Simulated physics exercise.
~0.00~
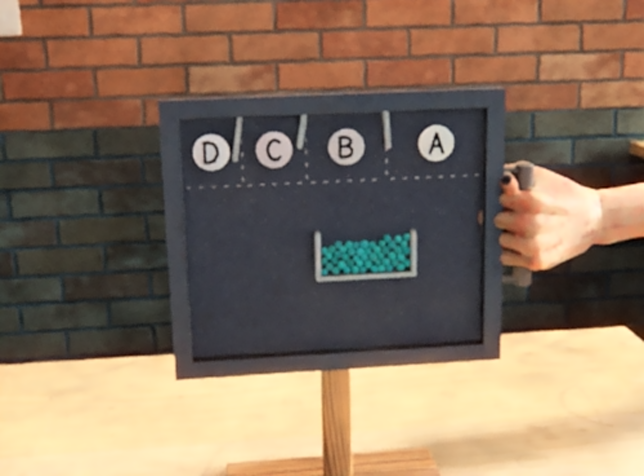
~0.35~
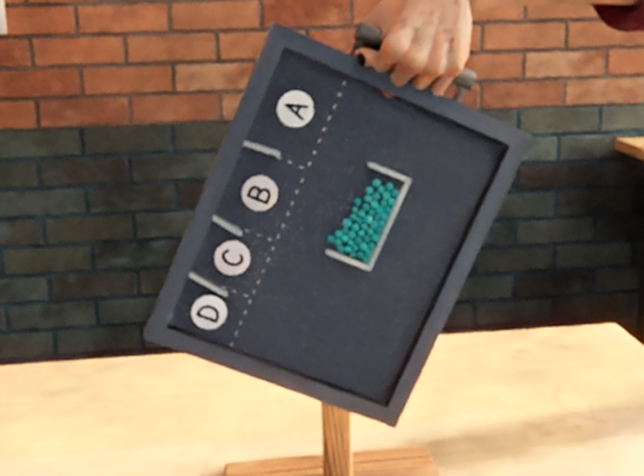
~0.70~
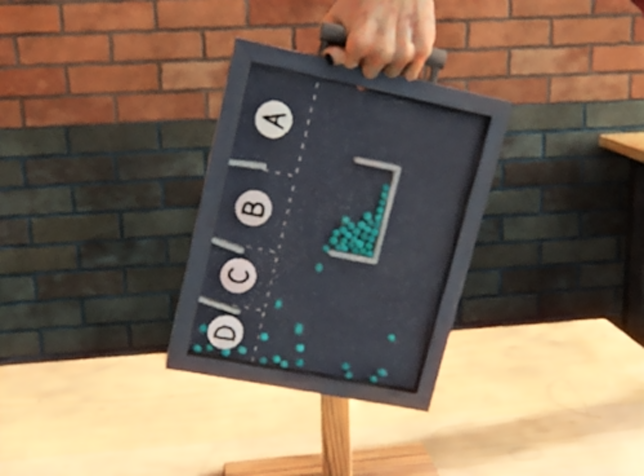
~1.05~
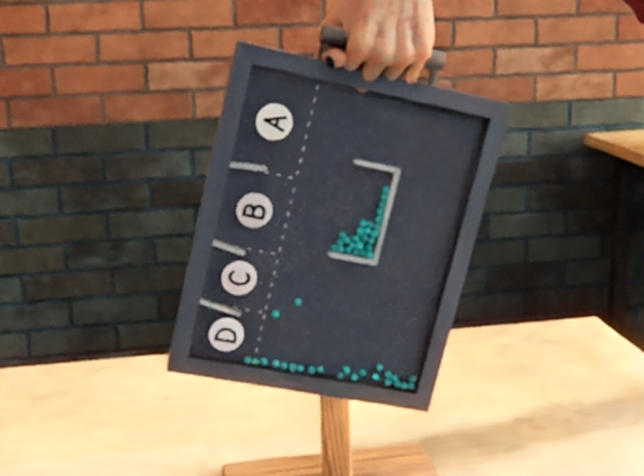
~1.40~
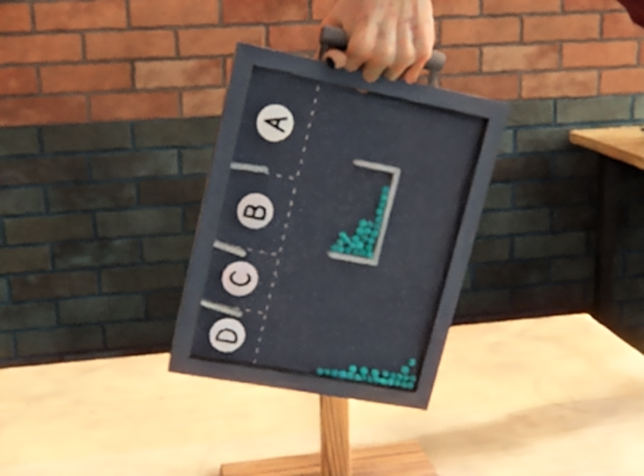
Small turquoise beads rest in a pale open tray at the middle of a dark, shallow case, which stands on a wooden post before a brick wall and is seen from the front. Four pockets lettered D, C, B and A line its top edge. A hand at the right side swings the case anticlockwise until the lettered edge faces left. Many beads spill from the tray, scattering along the low edge and into pocket D. They then slide right, leaving the pockets empty, and gather near the lower right corner, while the rest stay in the tray.
